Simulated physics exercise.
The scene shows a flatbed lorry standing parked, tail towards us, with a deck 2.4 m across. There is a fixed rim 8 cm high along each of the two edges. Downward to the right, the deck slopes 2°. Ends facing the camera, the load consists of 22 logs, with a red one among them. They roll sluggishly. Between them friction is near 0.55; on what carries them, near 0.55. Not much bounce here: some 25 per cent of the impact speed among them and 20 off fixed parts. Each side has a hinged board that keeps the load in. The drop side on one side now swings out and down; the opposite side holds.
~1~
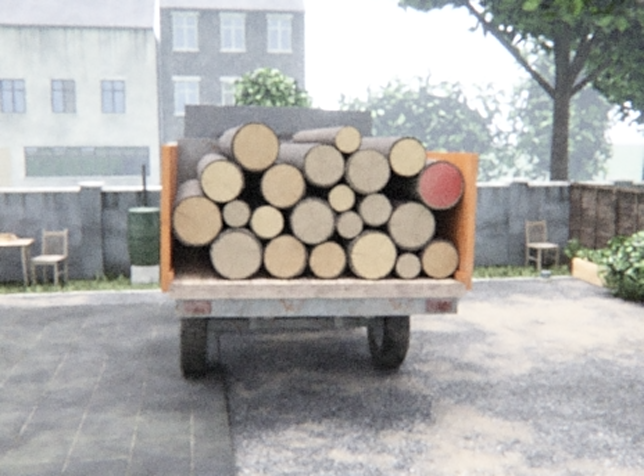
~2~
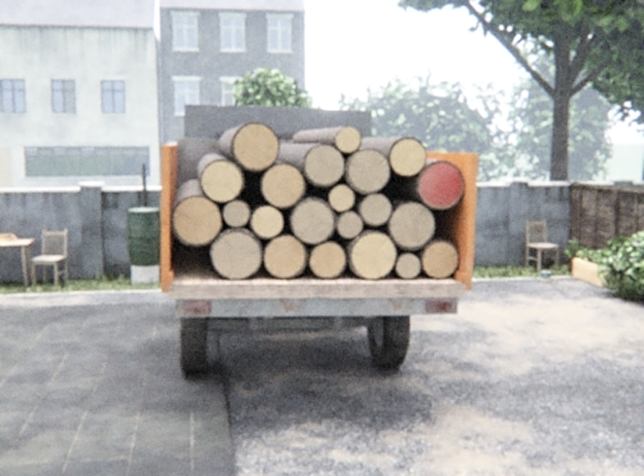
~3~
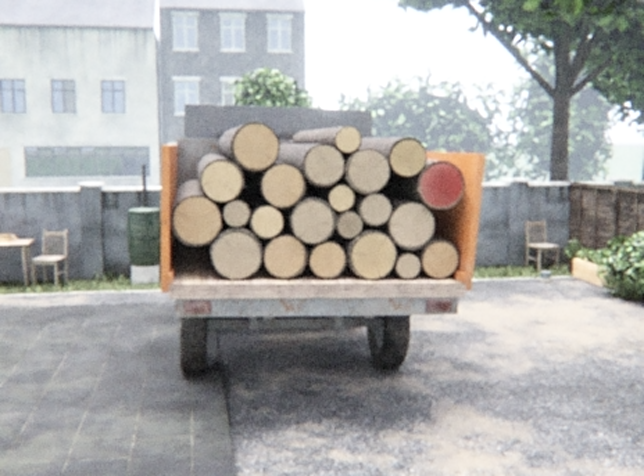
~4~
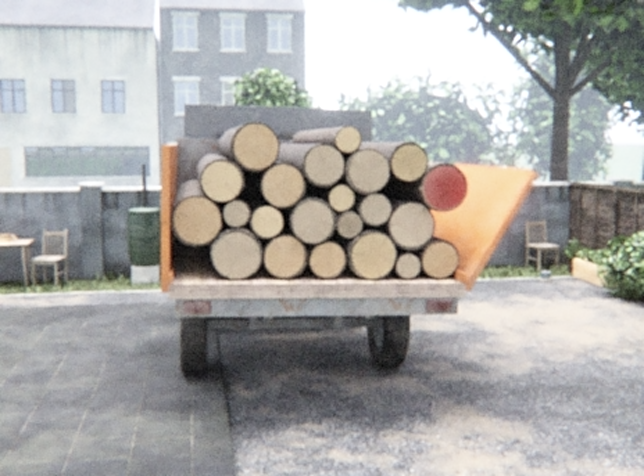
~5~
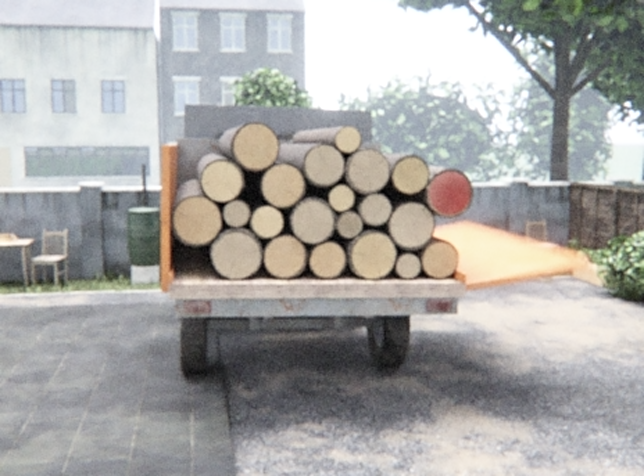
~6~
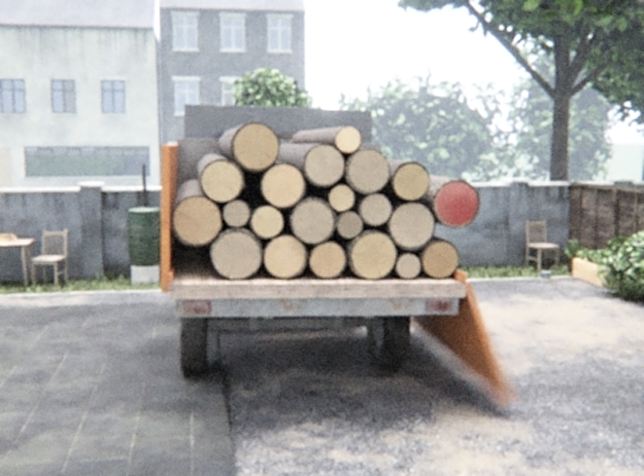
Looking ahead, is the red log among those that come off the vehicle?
It is going to get away.
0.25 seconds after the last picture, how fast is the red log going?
Speed: Approx. 2.5 m/s.
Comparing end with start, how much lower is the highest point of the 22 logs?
About 0 cm.
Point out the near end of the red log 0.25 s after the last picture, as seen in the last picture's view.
That would be about (489, 242) in pixels.
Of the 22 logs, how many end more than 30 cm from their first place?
The number is 1.
Then, 0.2 s past the sixth picture, red is dropping off the right side; 1 off so far.
Then, 0.4 s past the sixth picture, red is dropping off the right side; 1 off so far.
Then, 0.4 s past the sixth picture, red is dropping off the right side; 1 off so far.
Then, 0.6 s past the sixth picture, red is dropping off the right side; 1 off so far.
Finally (2.3 s after the last picture), red is on the ground to the right; 1 off so far.
